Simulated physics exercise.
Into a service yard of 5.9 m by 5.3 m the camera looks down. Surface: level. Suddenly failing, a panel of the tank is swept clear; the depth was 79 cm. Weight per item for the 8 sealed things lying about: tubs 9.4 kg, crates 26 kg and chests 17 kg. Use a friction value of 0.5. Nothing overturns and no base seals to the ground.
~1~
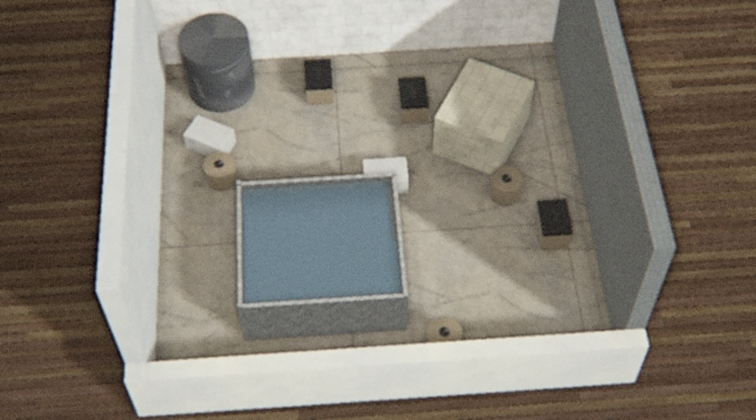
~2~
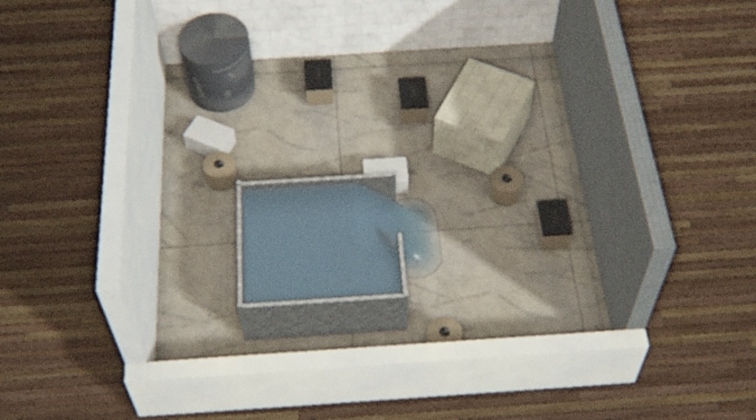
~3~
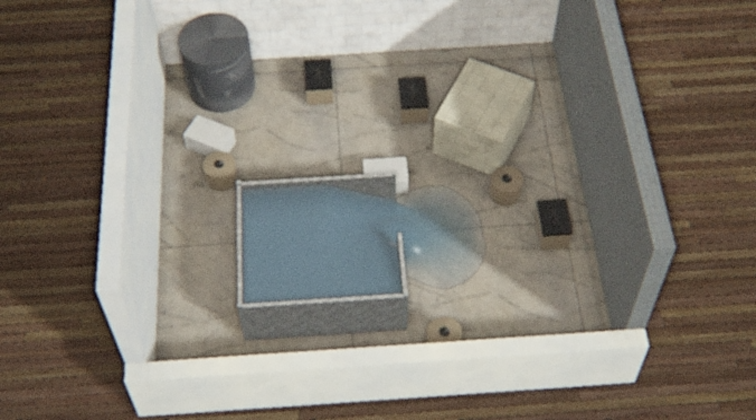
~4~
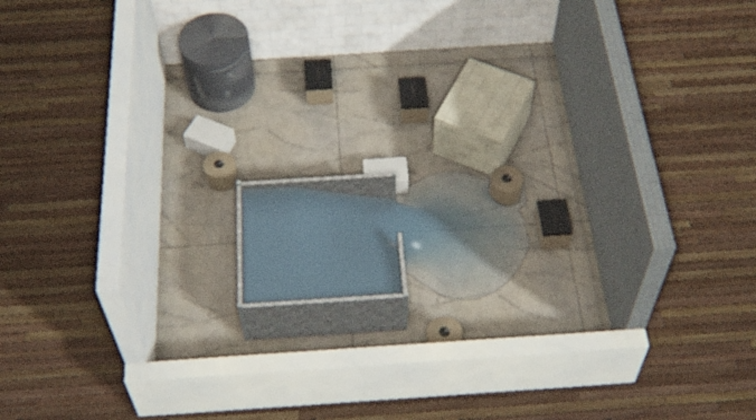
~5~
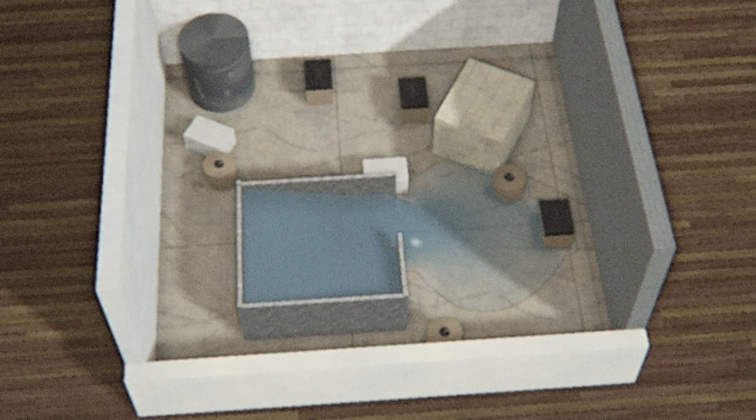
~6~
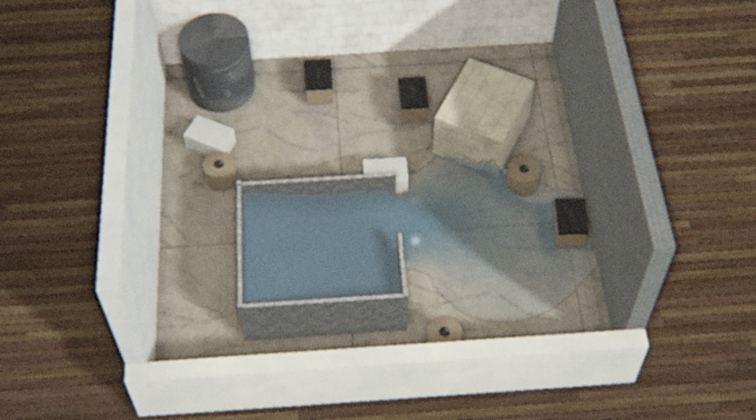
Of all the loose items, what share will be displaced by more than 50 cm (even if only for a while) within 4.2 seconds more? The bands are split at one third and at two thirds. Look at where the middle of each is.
It falls between one and two thirds.
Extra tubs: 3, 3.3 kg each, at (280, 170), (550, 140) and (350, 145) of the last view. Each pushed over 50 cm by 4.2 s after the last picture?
In the order asked: Below the mark; above the mark; above the mark.
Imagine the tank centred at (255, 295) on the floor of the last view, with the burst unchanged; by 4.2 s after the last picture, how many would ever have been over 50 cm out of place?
5.
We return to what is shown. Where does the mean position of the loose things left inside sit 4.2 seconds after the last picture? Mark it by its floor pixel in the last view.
Roughly at (310, 183).
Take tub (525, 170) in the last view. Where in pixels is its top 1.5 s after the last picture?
Somewhere near (547, 94) in the last view.
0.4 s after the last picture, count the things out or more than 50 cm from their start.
1.
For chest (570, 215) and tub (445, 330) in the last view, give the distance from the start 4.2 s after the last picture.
In that order: 200 cm, 350 cm.
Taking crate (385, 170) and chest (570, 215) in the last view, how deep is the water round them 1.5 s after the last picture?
Depth approx. 2 cm / 34 cm.
Then, 0.4 s after the last picture 1 of 8 are over 50 cm from their spots; 0 afloat.
Then, 1.5 s after the last picture 2 of 8 are over 50 cm from their spots; 2 afloat.
Then, 2.8 s after the last picture 2 of 8 are over 50 cm from their spots; 3 afloat.
Then, 4.2 s after the last picture 4 of 8 are over 50 cm from their spots, and 4 have been at some point; 2 afloat.
